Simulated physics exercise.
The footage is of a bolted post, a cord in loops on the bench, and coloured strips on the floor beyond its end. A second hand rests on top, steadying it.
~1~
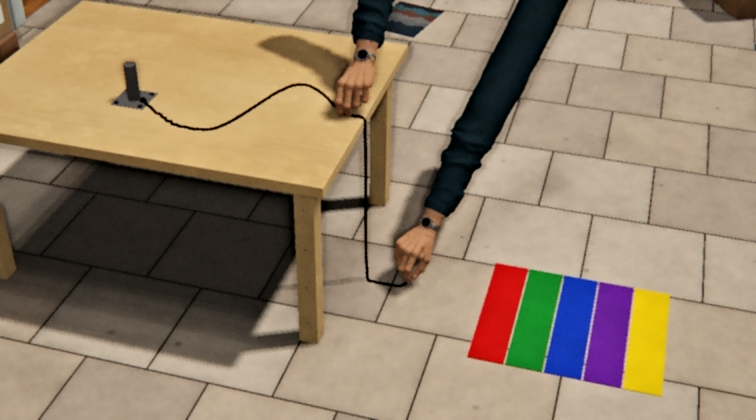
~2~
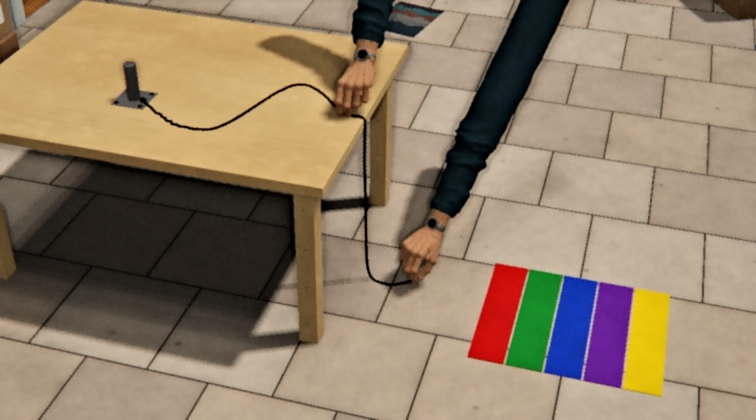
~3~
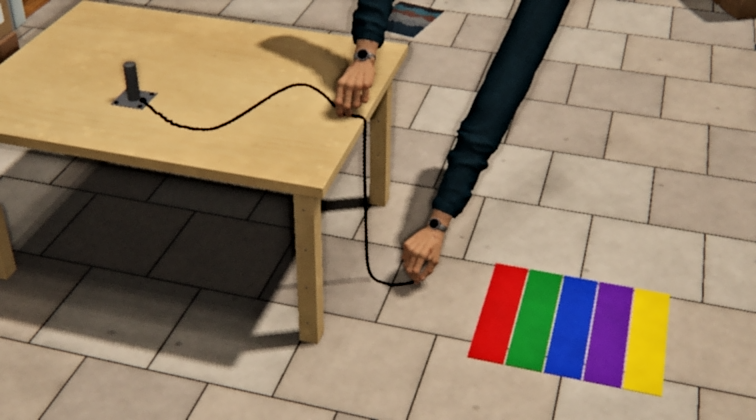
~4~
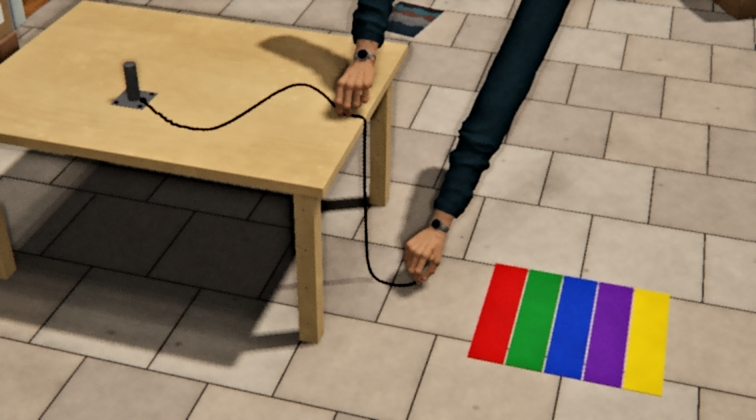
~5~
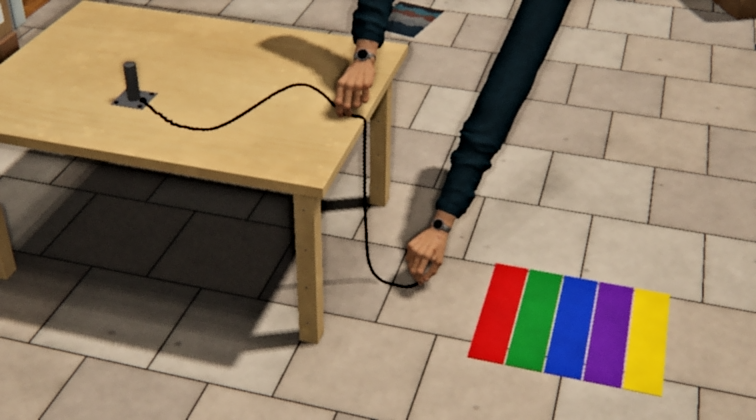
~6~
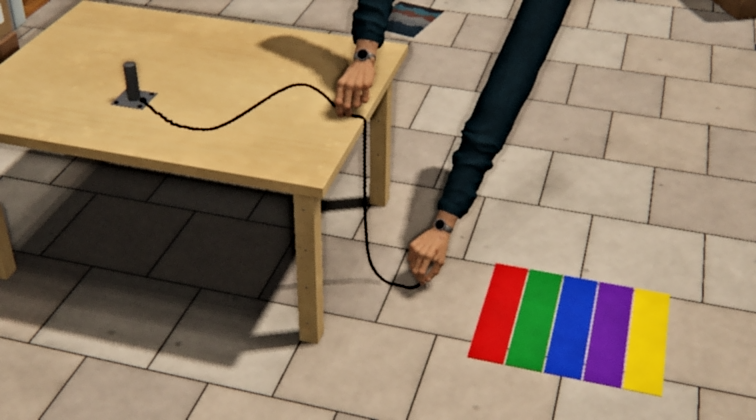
The clip shows two hands holding a dark cord that runs from a post on a wooden table over its edge, while the lower hand shifts its end slightly right near red, green, blue, purple and yellow floor strips.
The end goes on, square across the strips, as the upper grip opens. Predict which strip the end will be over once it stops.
I would say the yellow strip.
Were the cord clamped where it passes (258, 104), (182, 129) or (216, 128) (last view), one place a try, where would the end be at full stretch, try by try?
Estimated pixels in sequence: (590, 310), (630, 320) and (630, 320).
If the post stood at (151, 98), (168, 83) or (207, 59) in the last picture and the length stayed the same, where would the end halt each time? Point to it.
You'd get roughly (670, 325), (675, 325) and (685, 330), one for each try.
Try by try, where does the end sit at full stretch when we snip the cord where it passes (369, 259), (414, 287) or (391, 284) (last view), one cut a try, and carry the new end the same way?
One spot per try: (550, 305), (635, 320), and (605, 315).
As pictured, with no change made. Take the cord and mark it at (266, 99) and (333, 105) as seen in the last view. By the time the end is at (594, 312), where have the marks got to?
(321, 115), then (383, 178).
A little later, end near (594, 312); over purple.
Next, end near (632, 319); over yellow.
When it is tight, end near (654, 324); over yellow. Over yellow.
